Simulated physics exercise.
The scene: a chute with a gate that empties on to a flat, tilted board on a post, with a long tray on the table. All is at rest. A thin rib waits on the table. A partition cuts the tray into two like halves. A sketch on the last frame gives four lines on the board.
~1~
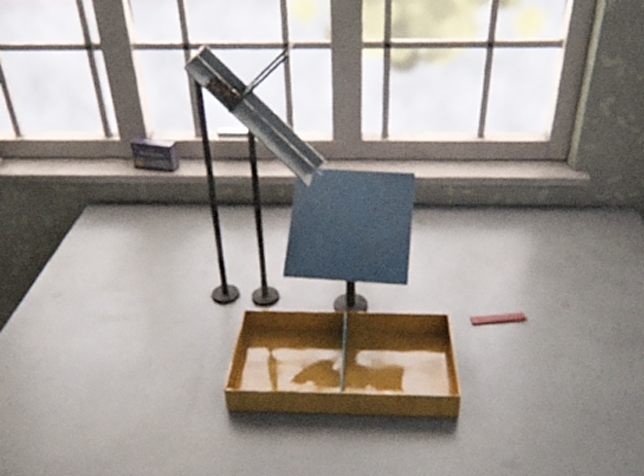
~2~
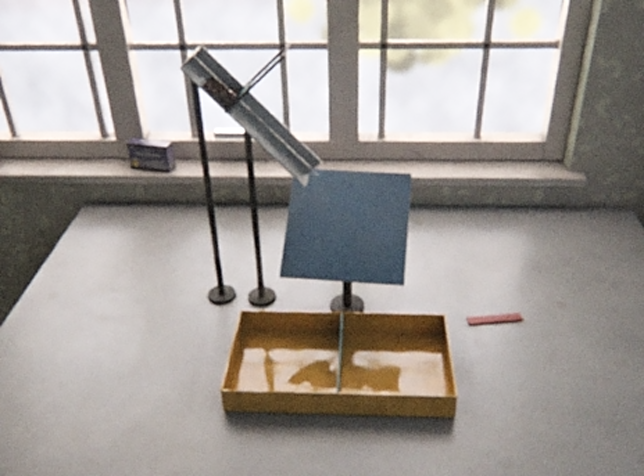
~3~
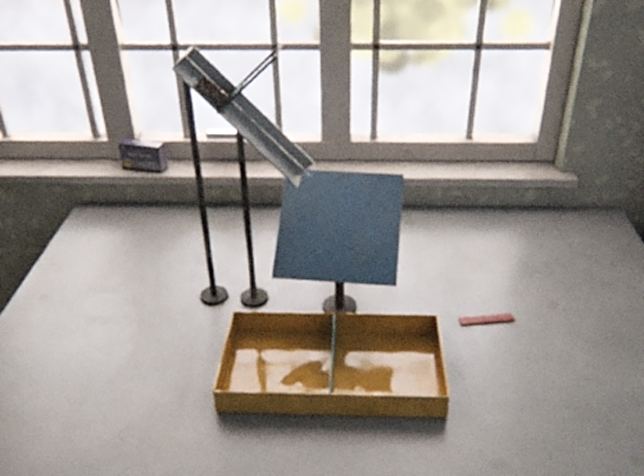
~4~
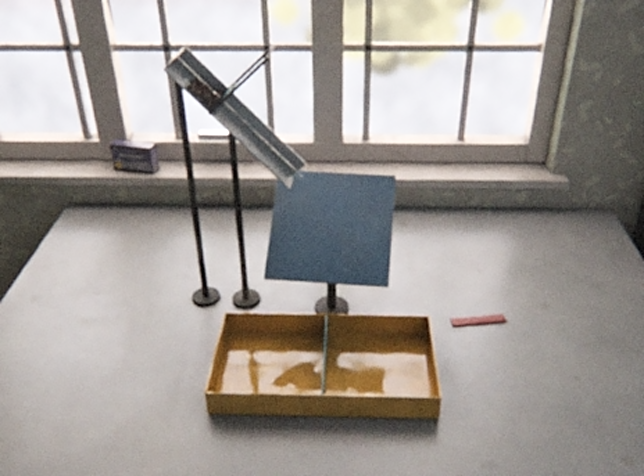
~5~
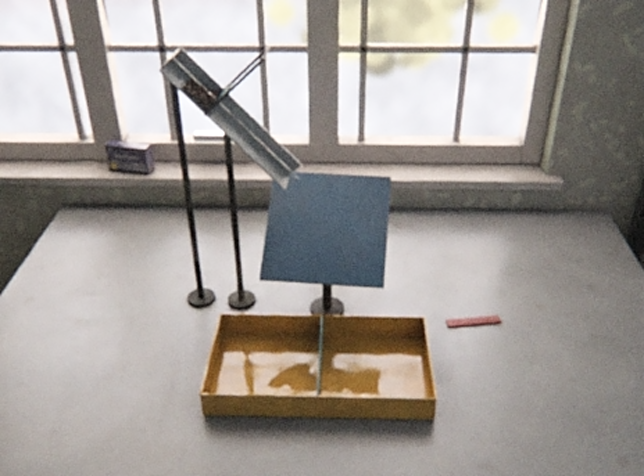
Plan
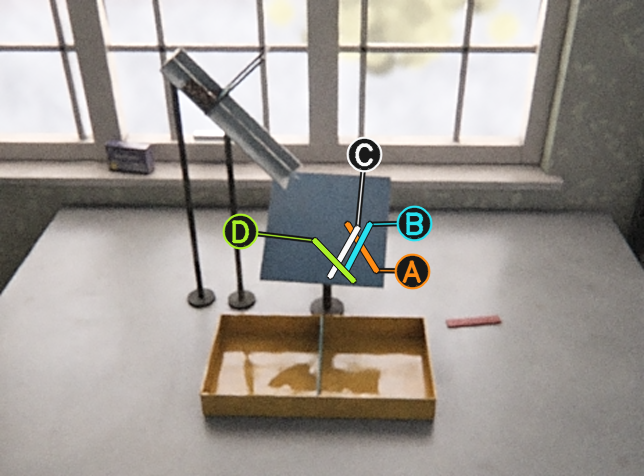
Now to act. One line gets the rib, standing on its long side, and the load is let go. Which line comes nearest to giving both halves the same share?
Line B.
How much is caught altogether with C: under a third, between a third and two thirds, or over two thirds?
Line C gives over two thirds.
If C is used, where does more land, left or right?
The left half.
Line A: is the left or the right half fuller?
The right half.
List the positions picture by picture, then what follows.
In the first picture, load behind the gate near (228, 90), allspice berries; lip of the chute near (310, 179), sloping fairly steeply.
In the second picture, middle of the board near (347, 224), tilted fairly steeply; middle of its low edge near (341, 281); of its high edge near (352, 170).
In the third picture, front corners of the tray near (214, 391) and (449, 396); front end of its middle wall near (330, 394); gate still shut near (239, 89).
In the fourth picture, middle of the load near (209, 92); lip near (291, 182).
In the fifth picture, middle of the load near (204, 93); lip near (287, 183).
On the marked copy, line A from (347, 224) to (376, 270); line B from (369, 224) to (344, 272); line C from (357, 228) to (330, 276); line D from (314, 240) to (353, 280).
Choosing A, of what is caught, a small share in the left half, all but a few in the right.
Choosing B, of what is caught, close to two thirds in the left half, close to a third in the right.
Choosing C, of what is caught, all but a few in the left half, a small share in the right.
Choosing D, of what is caught, a small share in the left half, all but a few in the right.
